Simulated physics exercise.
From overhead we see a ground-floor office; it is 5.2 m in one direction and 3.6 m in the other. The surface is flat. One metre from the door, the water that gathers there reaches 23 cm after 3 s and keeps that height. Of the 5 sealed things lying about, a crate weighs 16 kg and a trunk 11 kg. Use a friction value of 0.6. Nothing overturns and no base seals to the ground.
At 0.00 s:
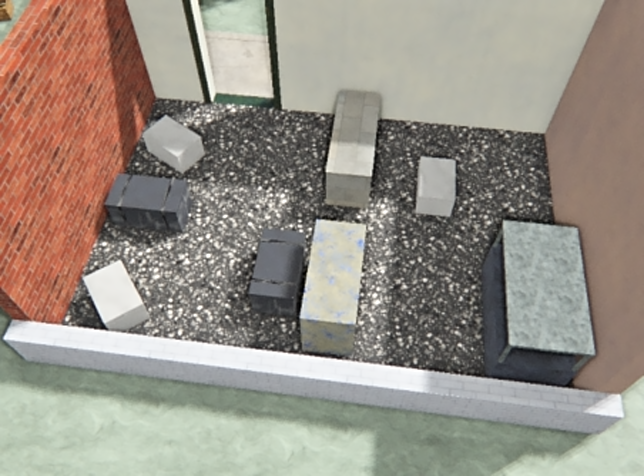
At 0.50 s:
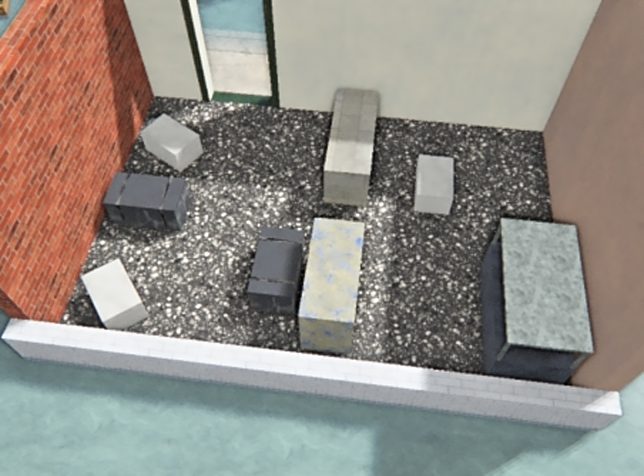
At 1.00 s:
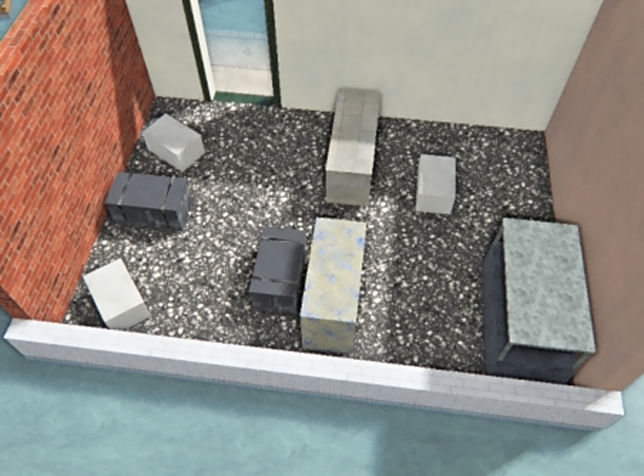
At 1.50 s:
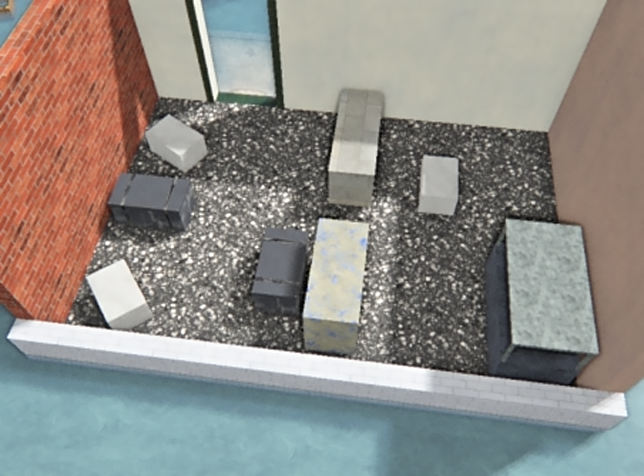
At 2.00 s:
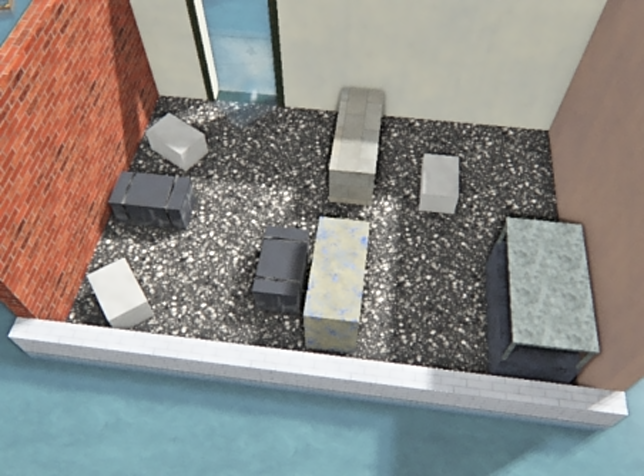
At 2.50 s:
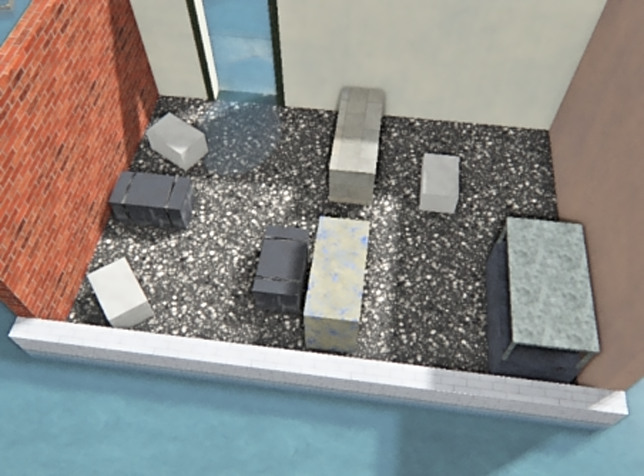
To begin with, several boxes and blocks sit on a dark speckled floor enclosed by walls, with pale green ground outside. Blue water then covers the ground outside and shows beyond the doorway. Finally, a shallow patch spreads through the doorway onto the floor, while the boxes stay put.
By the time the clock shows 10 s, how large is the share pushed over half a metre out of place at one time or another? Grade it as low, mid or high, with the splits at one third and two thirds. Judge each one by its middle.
Grade: Mid, one to two thirds.
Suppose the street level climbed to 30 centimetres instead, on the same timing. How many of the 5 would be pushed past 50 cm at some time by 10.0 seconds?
Count under that change: 4.
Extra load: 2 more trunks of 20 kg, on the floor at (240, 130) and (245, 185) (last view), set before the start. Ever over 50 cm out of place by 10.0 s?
Order as asked - beyond the cutoff and beyond the cutoff.
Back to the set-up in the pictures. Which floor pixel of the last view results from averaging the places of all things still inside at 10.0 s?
I'd put it close to (256, 266) in the last view.
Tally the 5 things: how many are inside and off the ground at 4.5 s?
At that moment it comes to 0.
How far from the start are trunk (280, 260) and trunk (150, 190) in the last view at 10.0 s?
They sit 60 cm and 100 cm away, in the order given.
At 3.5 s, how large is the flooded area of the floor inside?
About 4.5 m2 is covered.
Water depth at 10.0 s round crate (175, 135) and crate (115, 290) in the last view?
About 13 and 14 cm.
After 3.5 s 0 of 5 are over 50 cm from their spots; 0 afloat.
After 4.5 s 1 of 5 are over 50 cm from their spots; 0 afloat.
After 7.0 s 3 of 5 are over 50 cm from their spots; 4 afloat.
After 10.0 s 3 of 5 are over 50 cm from their spots, and 3 have been at some point; 4 afloat.
